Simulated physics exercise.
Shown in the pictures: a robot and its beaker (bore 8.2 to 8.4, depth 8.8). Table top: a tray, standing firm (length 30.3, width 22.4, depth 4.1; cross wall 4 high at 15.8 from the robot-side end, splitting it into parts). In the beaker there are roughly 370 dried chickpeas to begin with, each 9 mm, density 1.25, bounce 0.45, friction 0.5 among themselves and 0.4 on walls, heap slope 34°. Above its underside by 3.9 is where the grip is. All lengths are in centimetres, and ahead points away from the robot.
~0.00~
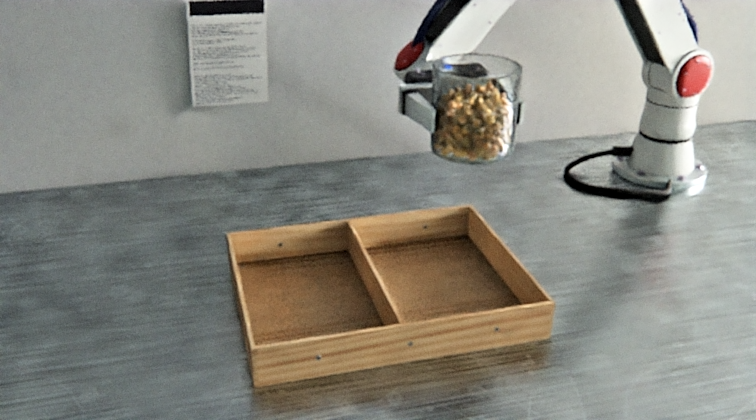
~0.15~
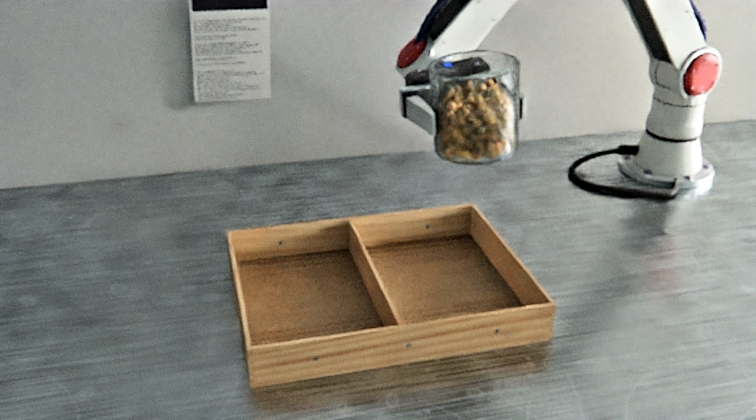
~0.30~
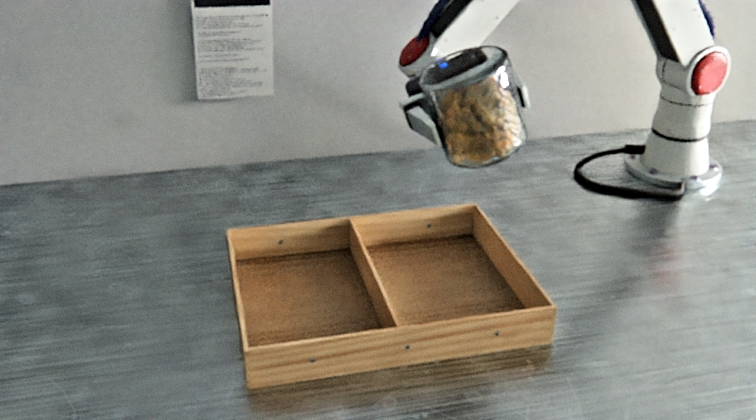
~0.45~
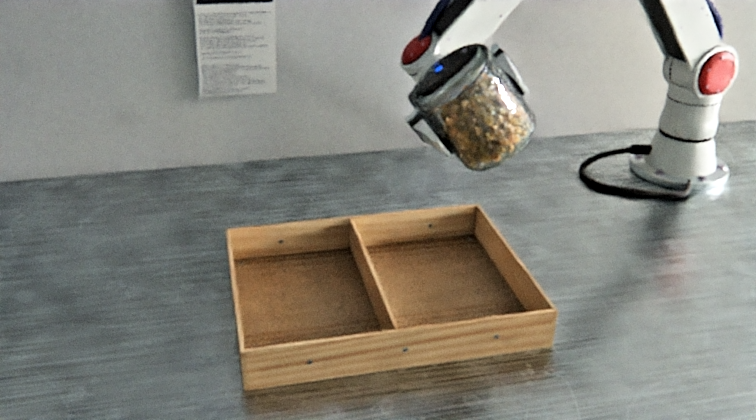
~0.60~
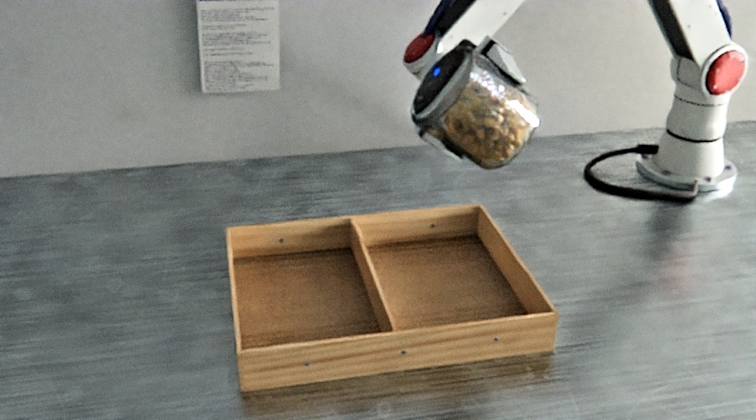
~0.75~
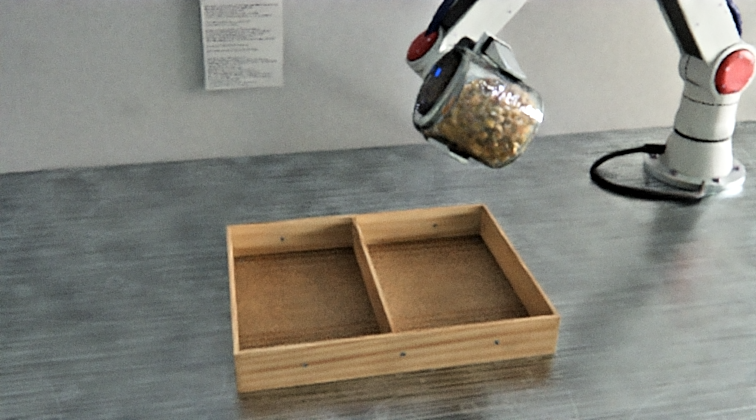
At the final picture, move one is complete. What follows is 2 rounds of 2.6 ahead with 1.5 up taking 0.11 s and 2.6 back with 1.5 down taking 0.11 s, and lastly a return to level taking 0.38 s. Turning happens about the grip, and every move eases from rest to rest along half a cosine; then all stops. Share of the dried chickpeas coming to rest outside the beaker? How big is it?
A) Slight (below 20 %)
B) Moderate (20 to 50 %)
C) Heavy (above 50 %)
(A) Slight (below 20 %).
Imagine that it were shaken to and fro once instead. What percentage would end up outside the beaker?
That would give close to 5 percent.
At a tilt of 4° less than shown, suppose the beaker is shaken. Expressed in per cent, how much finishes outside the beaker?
Close to 10 in a hundred, I'd say.
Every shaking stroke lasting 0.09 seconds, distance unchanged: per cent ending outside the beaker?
25 %.
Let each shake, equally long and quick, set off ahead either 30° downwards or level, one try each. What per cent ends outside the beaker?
Roughly 0 per cent, then 10 per cent.
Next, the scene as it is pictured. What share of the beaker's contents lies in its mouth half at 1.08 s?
I'd say close to 40 per cent.
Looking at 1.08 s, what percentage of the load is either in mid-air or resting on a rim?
2 per cent.
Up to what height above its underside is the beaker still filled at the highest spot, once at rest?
6.5 cm.
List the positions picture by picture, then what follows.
Beaker middle at (474, 109), level; upper third of the load around (477, 110), from x 440 to 510, top at y 95; 369 in the beaker, in the first picture.
Beaker middle at (475, 108), tilted 6° forward; upper third of the load around (479, 109), from x 440 to 510, top at y 90, in the second picture.
Beaker middle at (476, 108), tilted 20° forward; upper third of the load around (487, 106), from x 440 to 520, top at y 85, in the third picture.
Beaker middle at (475, 110), tilted 39° forward; upper third of the load around (492, 103), from x 445 to 525, top at y 80, in the fourth picture.
Beaker middle at (476, 110), tilted 53° forward; upper third of the load around (496, 99), from x 445 to 530, top at y 80, in the fifth picture.
Beaker middle at (478, 110), tilted 59° forward; upper third of the load around (500, 100), from x 440 to 530, top at y 80; 369 in the beaker, in the sixth picture.
By 1.08 s, tilted 59° forward, highest piece 24 above the table; 353 in the beaker, 4 in the far-side part, 3 in the robot-side part, 9 in flight or on a rim.
By 1.41 s, tilted 23° forward, highest piece 25 above the table; 321 in the beaker, 24 in the far-side part, 21 in the robot-side part, 3 in flight or on a rim.
By 1.77 s, level, highest piece 24 above the table; 321 in the beaker, 26 in the far-side part, 22 in the robot-side part.
By 2.82 s, level, highest piece 23 above the table; 321 in the beaker, 26 in the far-side part, 22 in the robot-side part.
Final count, 321 in the beaker, 26 in the far-side part, 22 in the robot-side part. That is 13 % outside the beaker.
